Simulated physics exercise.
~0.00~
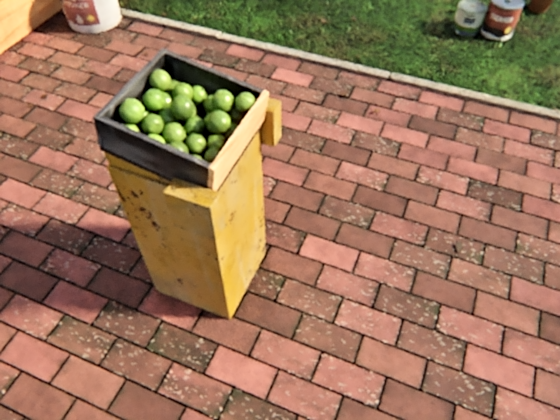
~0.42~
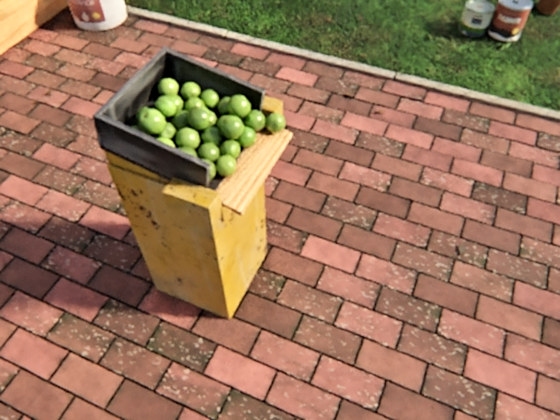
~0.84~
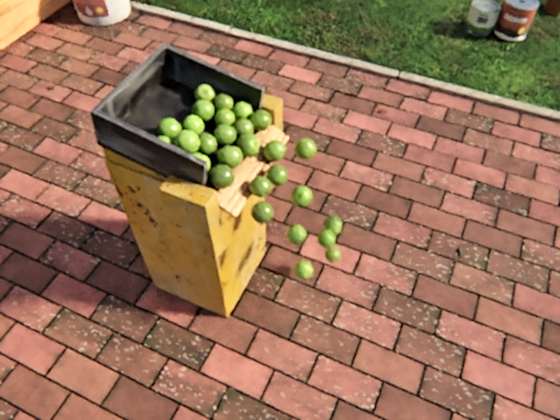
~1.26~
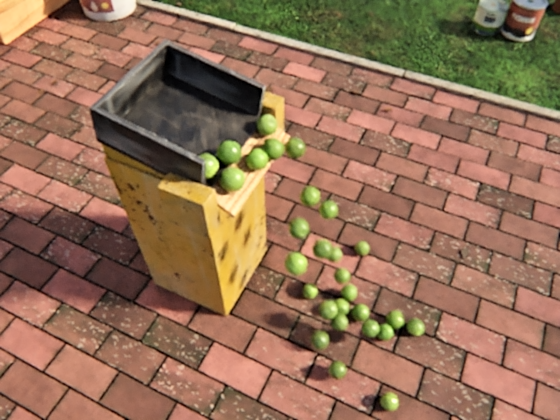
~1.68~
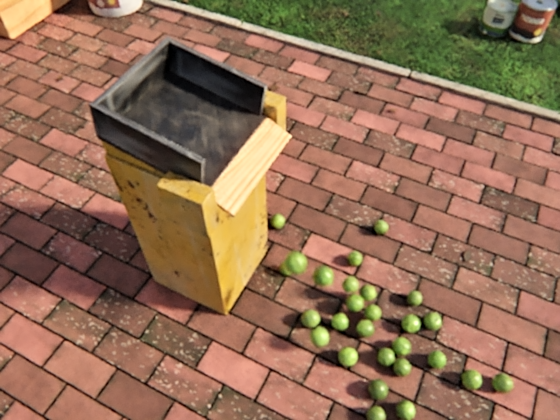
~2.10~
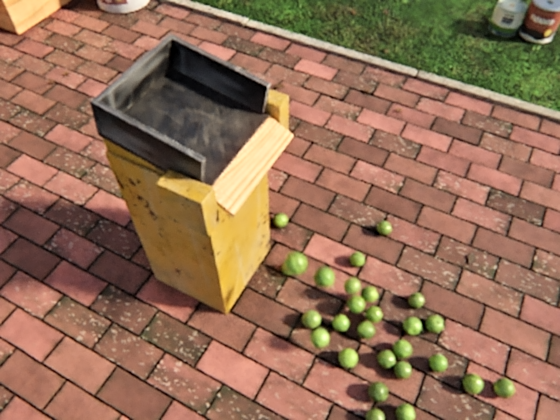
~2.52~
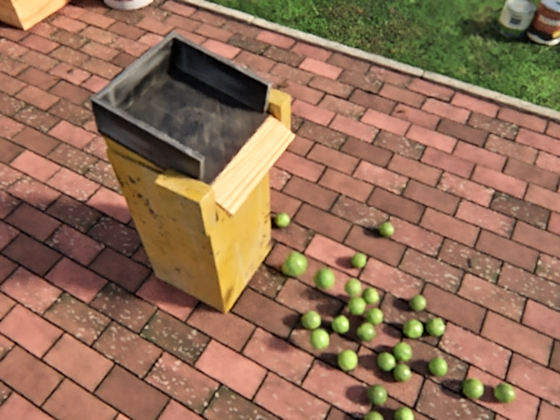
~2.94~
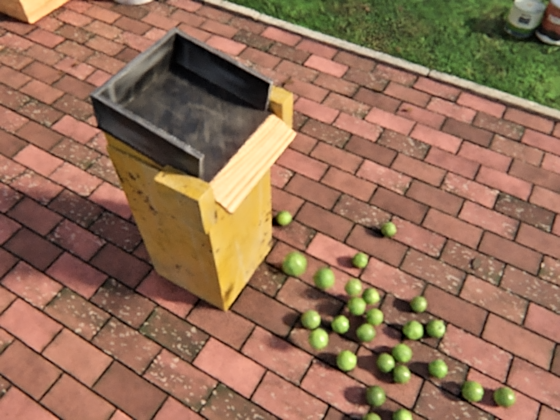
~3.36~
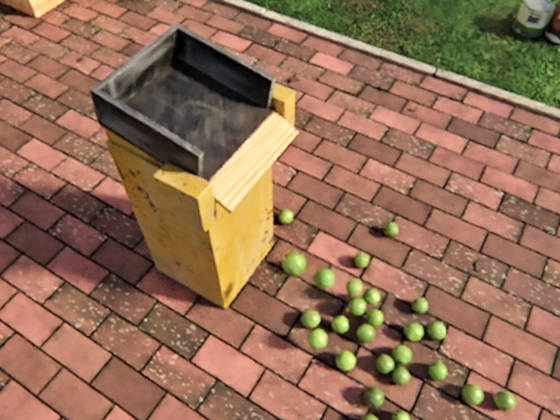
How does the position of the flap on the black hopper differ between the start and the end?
At the start the flap leans upright against the open end of the hopper, holding the apples in. At the end it lies on its side, swung down and open.
